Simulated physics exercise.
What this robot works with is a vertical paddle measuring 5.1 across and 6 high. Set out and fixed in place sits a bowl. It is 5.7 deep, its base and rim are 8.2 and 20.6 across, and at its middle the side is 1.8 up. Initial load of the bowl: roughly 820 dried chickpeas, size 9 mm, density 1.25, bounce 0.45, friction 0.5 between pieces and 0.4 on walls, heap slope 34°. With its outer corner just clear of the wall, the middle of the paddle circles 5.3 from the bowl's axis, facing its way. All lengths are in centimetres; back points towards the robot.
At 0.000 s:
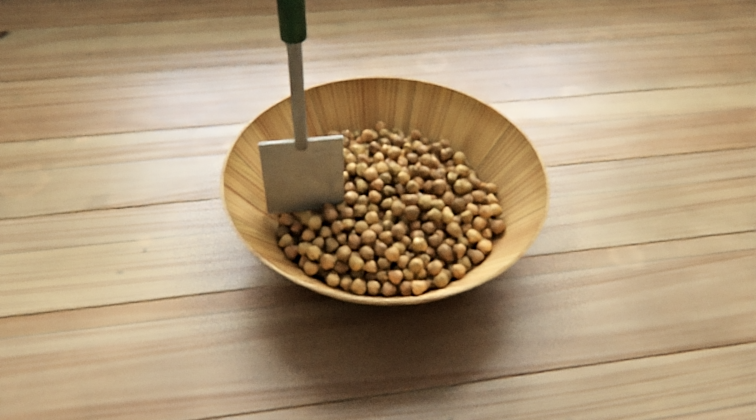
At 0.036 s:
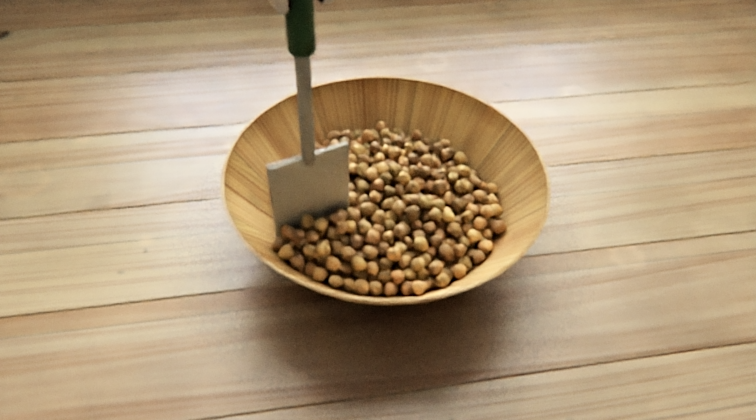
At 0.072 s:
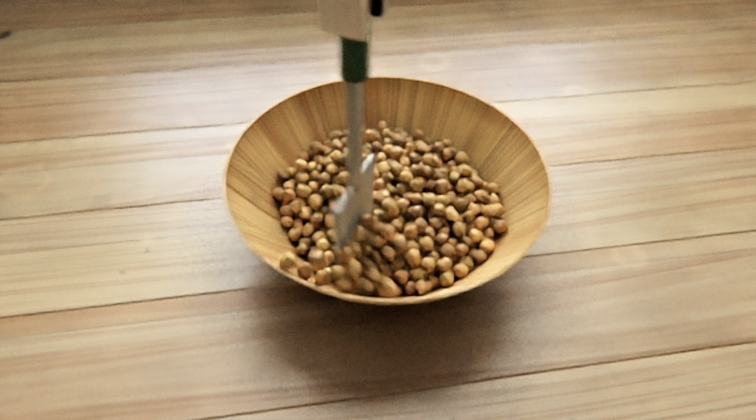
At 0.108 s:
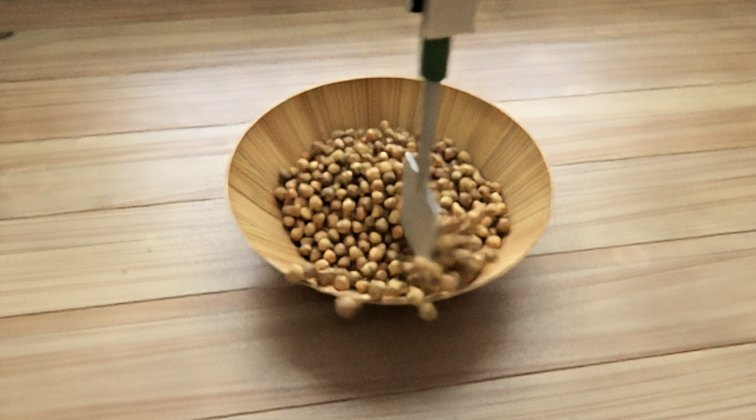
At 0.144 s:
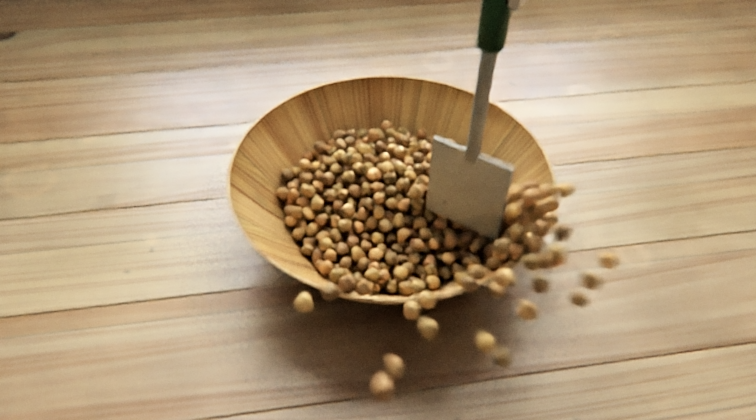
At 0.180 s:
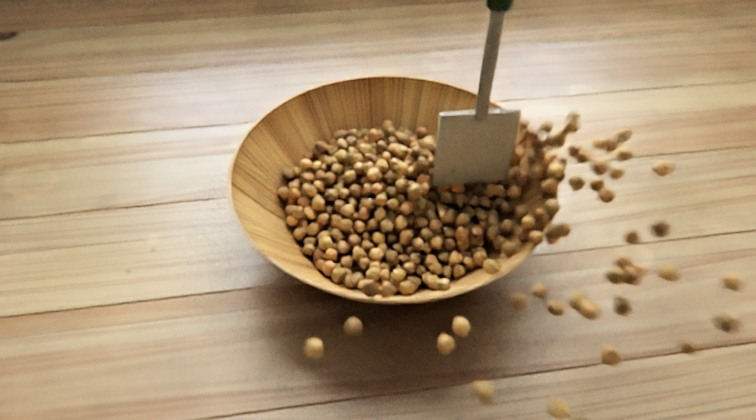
A flat metal paddle on a green-handled rod sits at the left side of a wooden bowl of chickpeas, then sweeps along the near side to the right, pushing them ahead. Several hop over the front rim, and as the paddle swings toward the back right, many more scatter over the right rim.
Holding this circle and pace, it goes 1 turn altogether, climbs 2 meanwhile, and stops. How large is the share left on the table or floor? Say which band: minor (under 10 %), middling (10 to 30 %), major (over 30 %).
Band: Middling.
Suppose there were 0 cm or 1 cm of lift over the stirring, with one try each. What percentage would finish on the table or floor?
Trial one: Roughly 35 %; trial two: Roughly 25 %.
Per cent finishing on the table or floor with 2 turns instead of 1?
It would be near 25 per cent.
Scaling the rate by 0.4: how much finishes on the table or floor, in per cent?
I'd say about 0 %.
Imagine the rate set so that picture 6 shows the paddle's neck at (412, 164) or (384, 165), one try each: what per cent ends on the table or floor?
About 5 % for one try and about 0 % for the other, in order.
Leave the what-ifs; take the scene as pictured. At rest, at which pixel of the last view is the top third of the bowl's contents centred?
Somewhere close to (396, 181).
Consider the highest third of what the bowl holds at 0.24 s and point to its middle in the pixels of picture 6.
About (403, 167) in the last picture.
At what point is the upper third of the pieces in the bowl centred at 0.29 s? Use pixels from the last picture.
The centre lies near (390, 173) in the last picture.
After 0.24 s, 242° round, highest piece 13 above the table; 742 in the bowl, 12 on the table or floor, 67 in flight or on the tool.
After 0.29 s, 306° round, highest piece 11 above the table; 727 in the bowl, 40 on the table or floor, 54 in flight or on the tool.
After 0.52 s, 0° round, highest piece 5 above the table; 711 in the bowl, 109 on the table or floor, 1 in flight or on the tool.
After 1.22 s, 0° round, highest piece 4 above the table; 711 in the bowl, 110 on the table or floor.
In the end, 711 in the bowl, 110 on the table or floor. That is 13 % on the table or floor.
